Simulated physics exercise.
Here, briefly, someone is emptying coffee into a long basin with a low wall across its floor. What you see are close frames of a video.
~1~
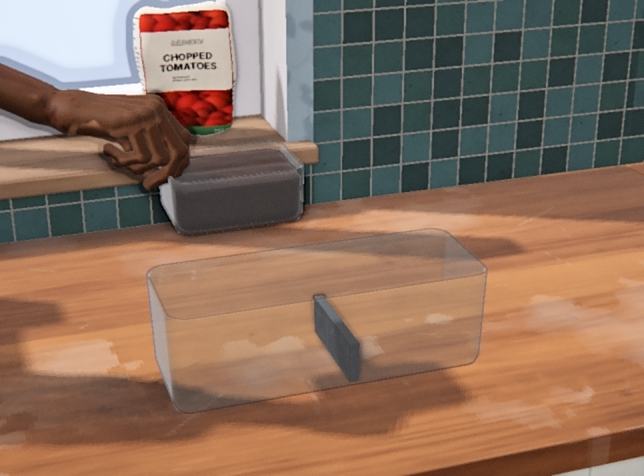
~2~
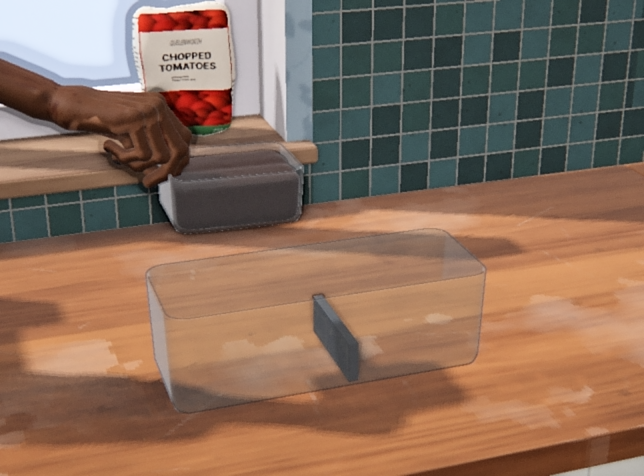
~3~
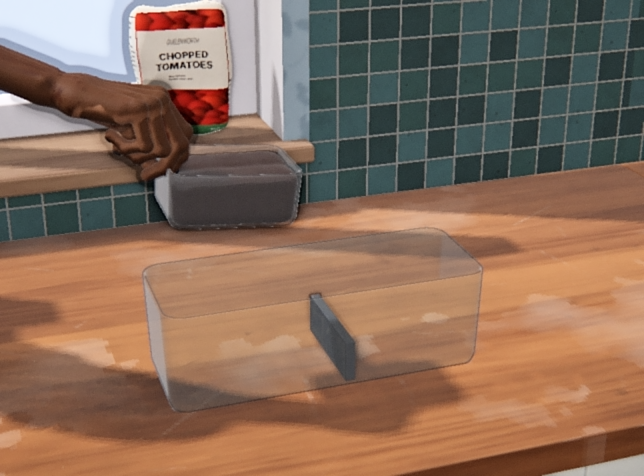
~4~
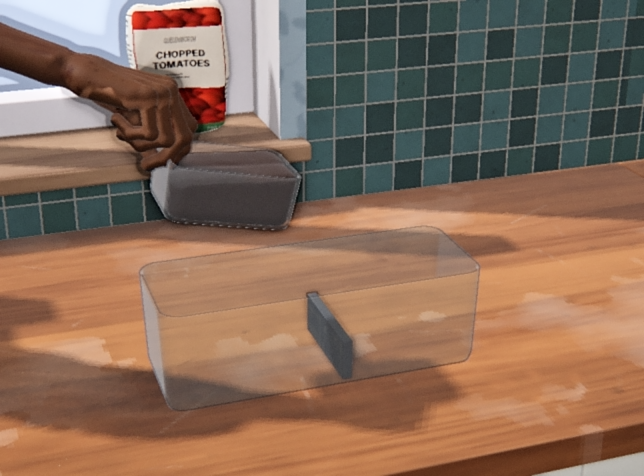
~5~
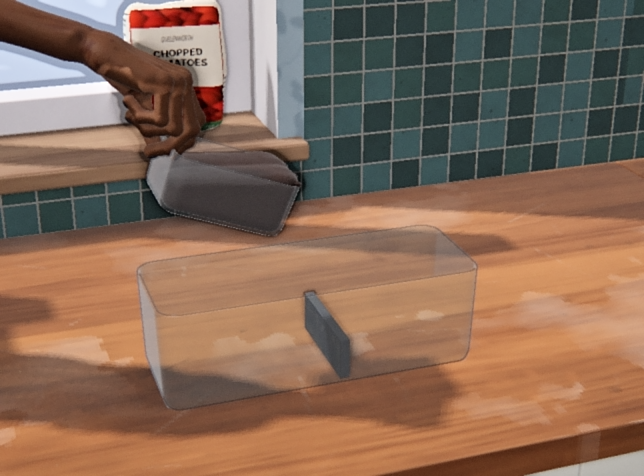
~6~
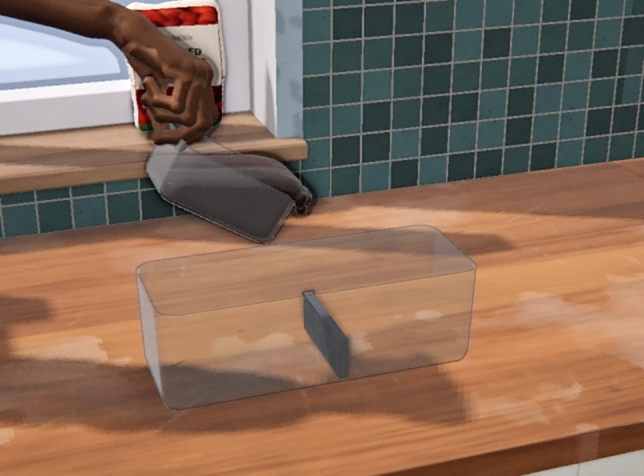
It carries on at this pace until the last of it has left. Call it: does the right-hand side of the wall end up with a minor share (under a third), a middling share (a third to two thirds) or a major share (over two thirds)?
The right side gets a middling share.
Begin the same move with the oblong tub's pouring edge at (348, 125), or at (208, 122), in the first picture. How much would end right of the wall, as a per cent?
About 80 per cent, then about 5 per cent.
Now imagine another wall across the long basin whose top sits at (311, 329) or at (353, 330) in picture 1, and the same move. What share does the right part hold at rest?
You'd get roughly 75 per cent the first time and roughly 40 per cent the second.
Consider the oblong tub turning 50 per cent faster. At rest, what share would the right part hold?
Around 45 per cent ends up there.
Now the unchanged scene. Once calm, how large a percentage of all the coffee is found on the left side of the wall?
It comes to about 35 per cent.
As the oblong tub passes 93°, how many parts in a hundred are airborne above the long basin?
Something like 20 per cent of it.
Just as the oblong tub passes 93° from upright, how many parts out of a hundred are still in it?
Remaining share, estimated: 10 %.
A moment on, the oblong tub is tipped on its side and 11 per cent is still to pour, 15 is left of the wall and 52 right of it.
Next, the oblong tub is tipped right over and 1 per cent is still to pour, 34 is left of the wall and 60 right of it.
Then the oblong tub is tipped right over and 0 per cent is still to pour, 37 is left of the wall and 60 right of it.
Later the oblong tub is tipped right over and 0 per cent is still to pour, 37 is left of the wall and 60 right of it.
In the end 37 per cent lies left of the wall, 60 right of it and 3 outside.
